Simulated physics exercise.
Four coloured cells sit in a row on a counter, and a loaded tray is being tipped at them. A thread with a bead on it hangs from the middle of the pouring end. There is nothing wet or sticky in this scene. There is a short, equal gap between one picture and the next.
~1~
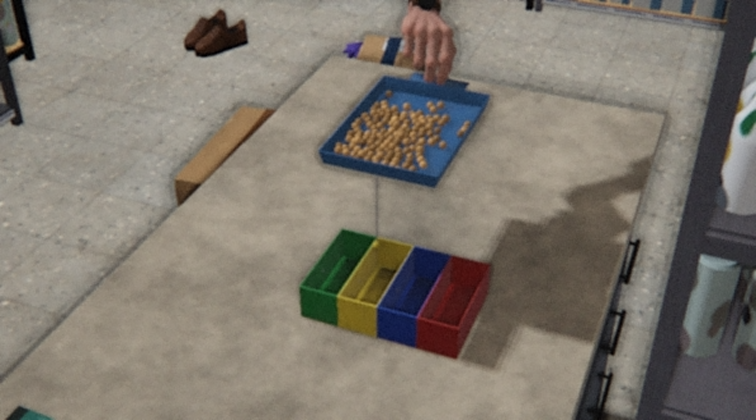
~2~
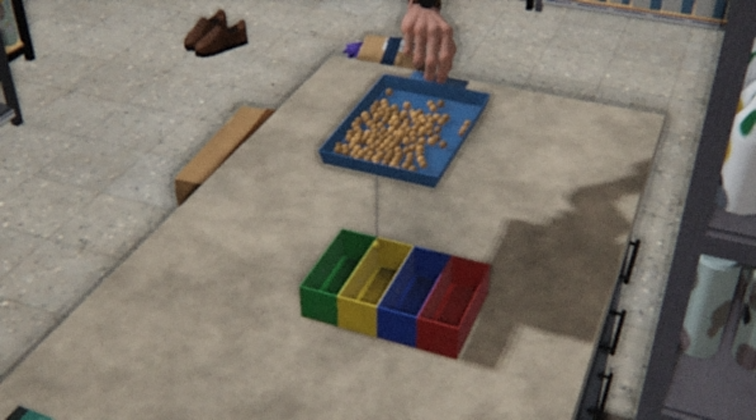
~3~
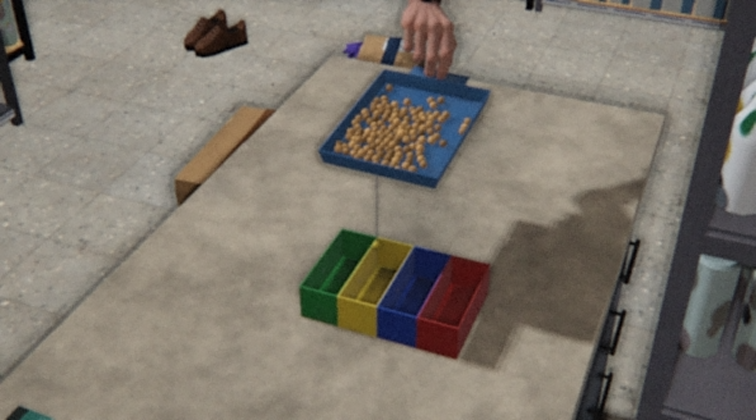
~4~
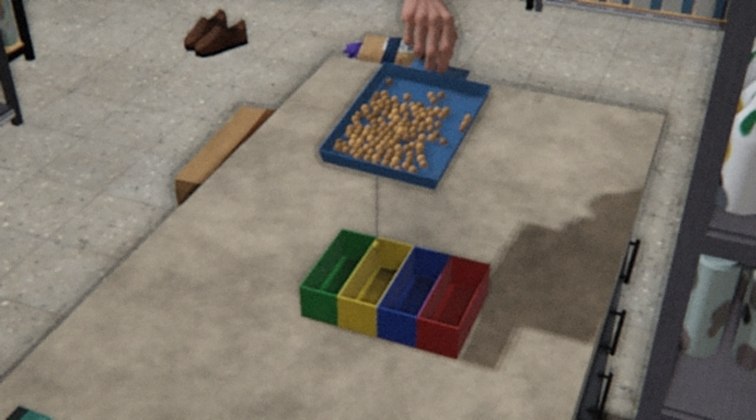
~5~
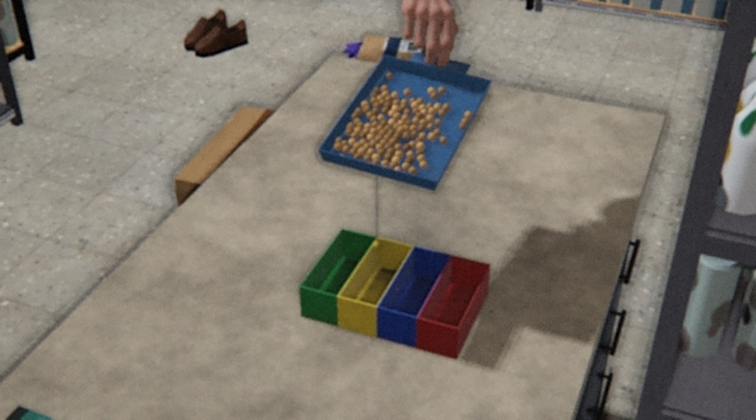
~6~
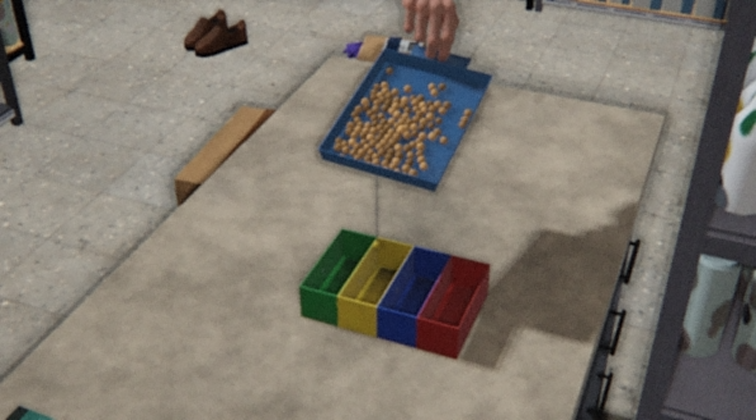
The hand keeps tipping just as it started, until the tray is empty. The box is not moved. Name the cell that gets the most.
Blue.
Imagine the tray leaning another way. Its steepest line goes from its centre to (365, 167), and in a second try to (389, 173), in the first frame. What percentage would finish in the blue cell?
I'd say roughly 0 percent with the first slope, 40 percent with the other.
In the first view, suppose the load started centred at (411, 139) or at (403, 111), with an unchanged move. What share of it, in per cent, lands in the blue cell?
First case: Some 60 %; second case: Some 60 %.
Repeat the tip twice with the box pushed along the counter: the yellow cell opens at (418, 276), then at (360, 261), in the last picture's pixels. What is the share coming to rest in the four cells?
Close to 100 per cent, followed by close to 90 per cent.
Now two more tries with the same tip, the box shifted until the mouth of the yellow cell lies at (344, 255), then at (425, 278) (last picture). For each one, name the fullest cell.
Try 1: The red one. Try 2: The yellow one.
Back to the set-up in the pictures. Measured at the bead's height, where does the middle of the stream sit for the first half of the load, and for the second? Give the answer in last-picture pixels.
The opening half passes (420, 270), the closing half (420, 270).
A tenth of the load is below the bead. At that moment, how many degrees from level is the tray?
Close to 75 degrees, I reckon.
Just after the last frame, tray tipped steeply; almost all on the tray; just a few falling or outside the box.
A moment on, tray tipped right over; about a tenth on the tray; roughly half in the blue cell; about a tenth in the red cell; about a tenth in the yellow cell; about a tenth falling or outside the box.
Further on, tray tipped past a quarter turn; roughly two thirds in the blue cell; about a tenth in the red cell; about a tenth in the yellow cell; about a tenth falling or outside the box.
When it is over, tray tipped past a quarter turn; roughly two thirds in the blue cell; about a tenth in the red cell; about a tenth in the yellow cell; not one in the green cell; about a tenth outside the box.
